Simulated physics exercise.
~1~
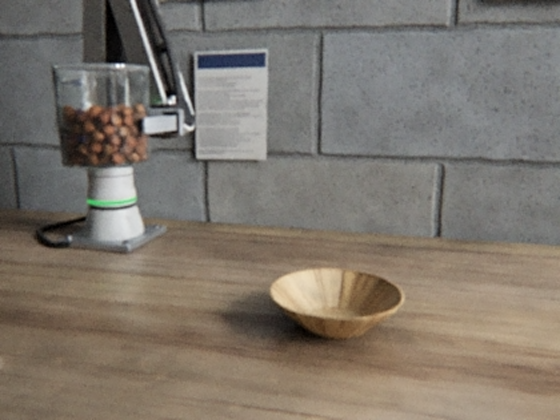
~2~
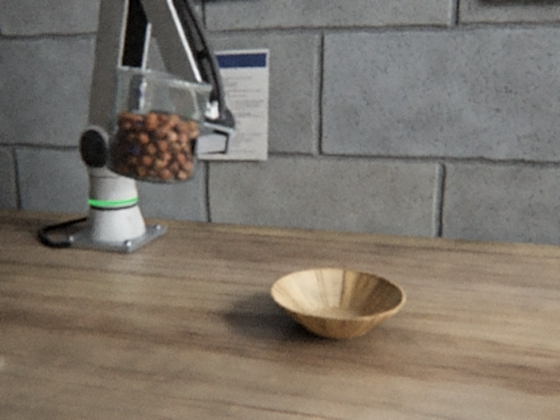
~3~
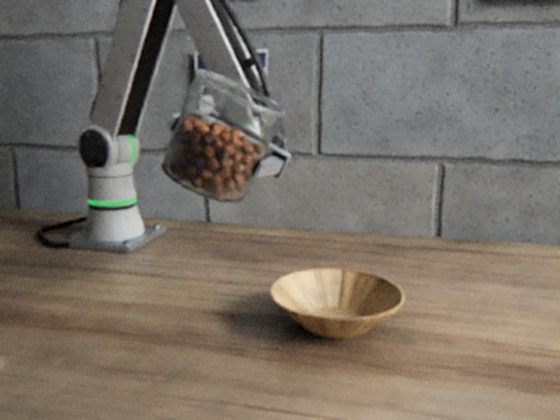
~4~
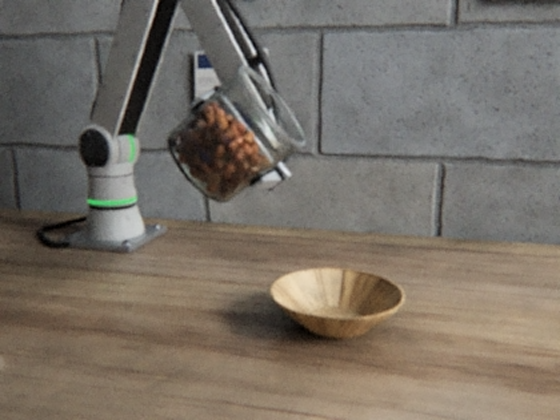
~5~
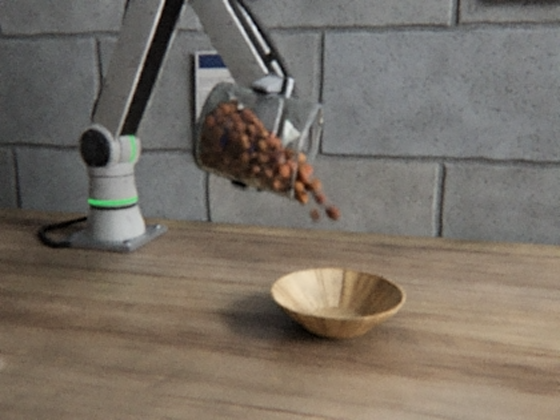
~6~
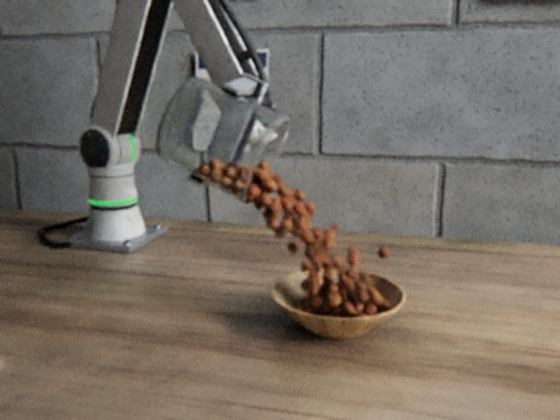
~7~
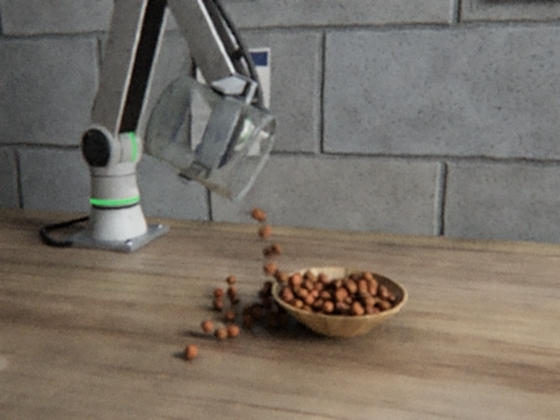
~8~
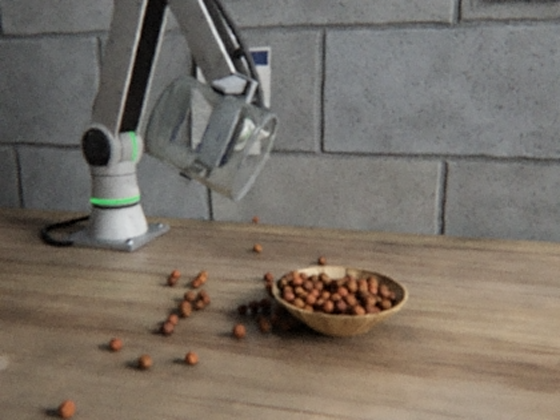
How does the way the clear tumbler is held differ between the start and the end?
At the start the tumbler is held upright, full of hazelnuts. By the end the arm holds it tipped over on its side.
